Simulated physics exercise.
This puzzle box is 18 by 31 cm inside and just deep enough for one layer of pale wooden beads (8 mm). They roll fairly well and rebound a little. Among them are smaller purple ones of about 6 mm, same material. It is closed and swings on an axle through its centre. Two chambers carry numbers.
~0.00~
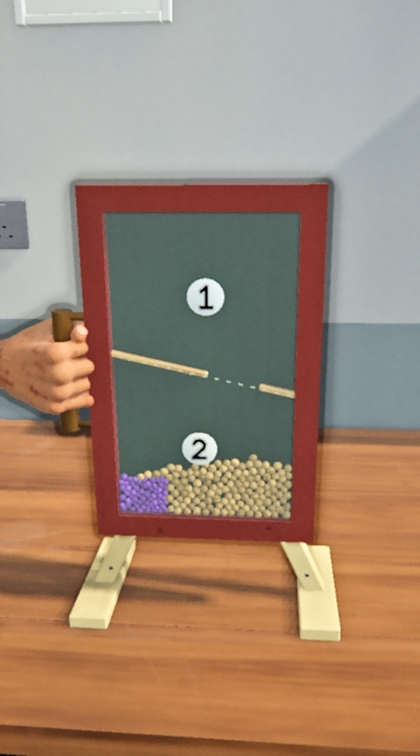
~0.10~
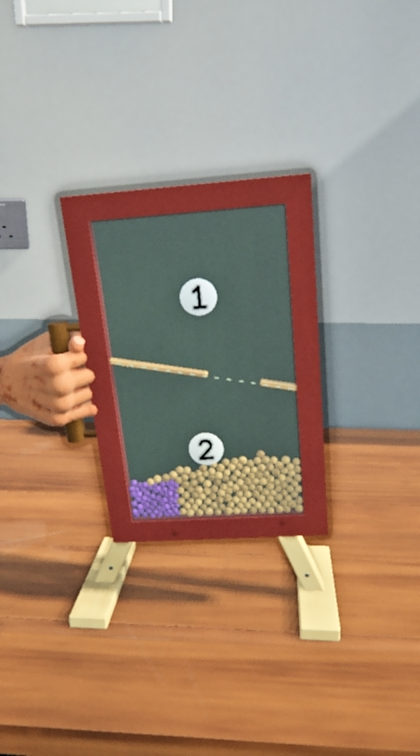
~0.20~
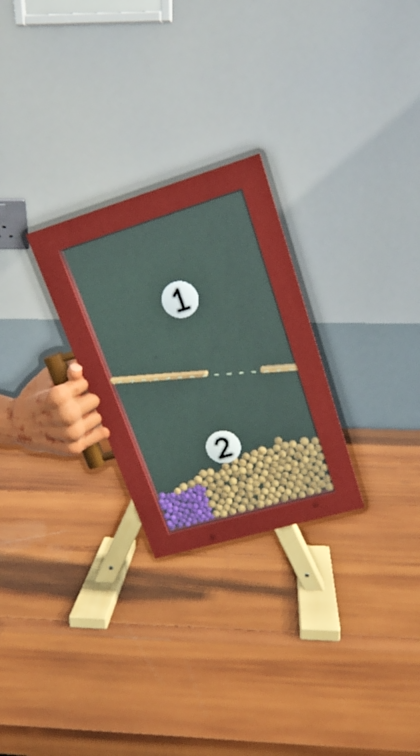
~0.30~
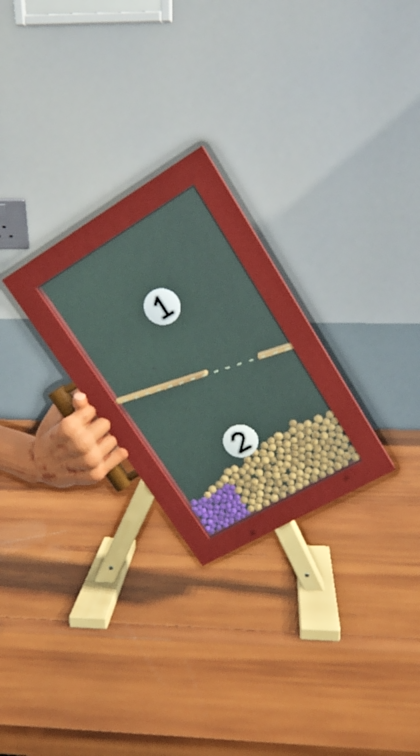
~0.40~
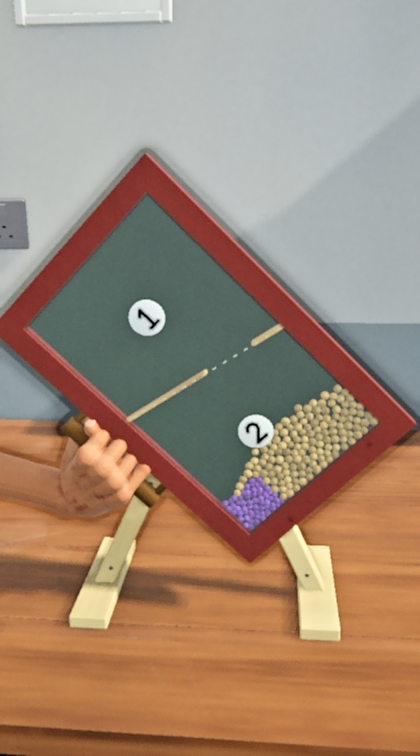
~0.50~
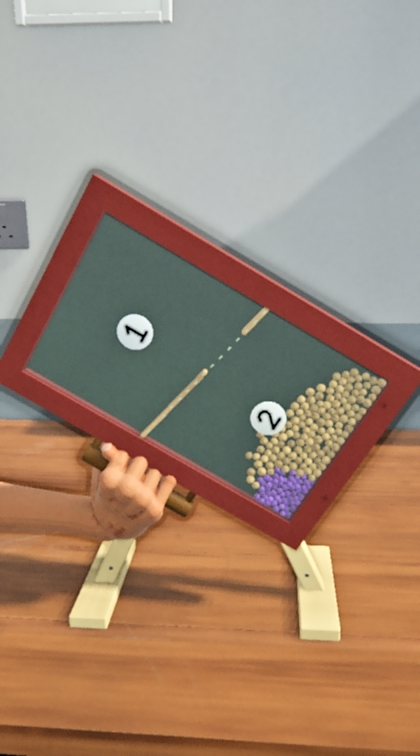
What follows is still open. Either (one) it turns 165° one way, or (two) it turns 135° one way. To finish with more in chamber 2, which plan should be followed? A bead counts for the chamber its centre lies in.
Take plan two.
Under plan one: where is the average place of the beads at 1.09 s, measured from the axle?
About 9 cm right and 2 cm above.
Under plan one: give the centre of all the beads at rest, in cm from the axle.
Some 4 cm right and 2 cm below.
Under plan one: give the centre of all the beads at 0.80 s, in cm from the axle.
About 11 cm right and 3 cm below.
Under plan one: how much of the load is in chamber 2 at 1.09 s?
About 100 per cent.
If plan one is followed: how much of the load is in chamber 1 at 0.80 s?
Some 0 per cent.
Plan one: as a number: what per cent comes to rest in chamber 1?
About 30 per cent.
Plan one. At 0.80 s, it stands 101° anticlockwise; the beads' middle is 11 cm right of and 3 cm below the centre; no. 2, 100 %.
After 1.09 s, it stands 141° anticlockwise; the beads' middle is 9 cm right of and 2 cm above the centre; no. 2, 100 %.
After 1.34 s, it stands 165° anticlockwise; the beads' middle is 7 cm right of and 4 cm above the centre; no. 2, 100 %.
At rest by 2.9 s, it stands 165° anticlockwise; no. 1, 30 %, no. 2, 70 %.
Plan two would end with no. 1, 0 %, no. 2, 100 %.
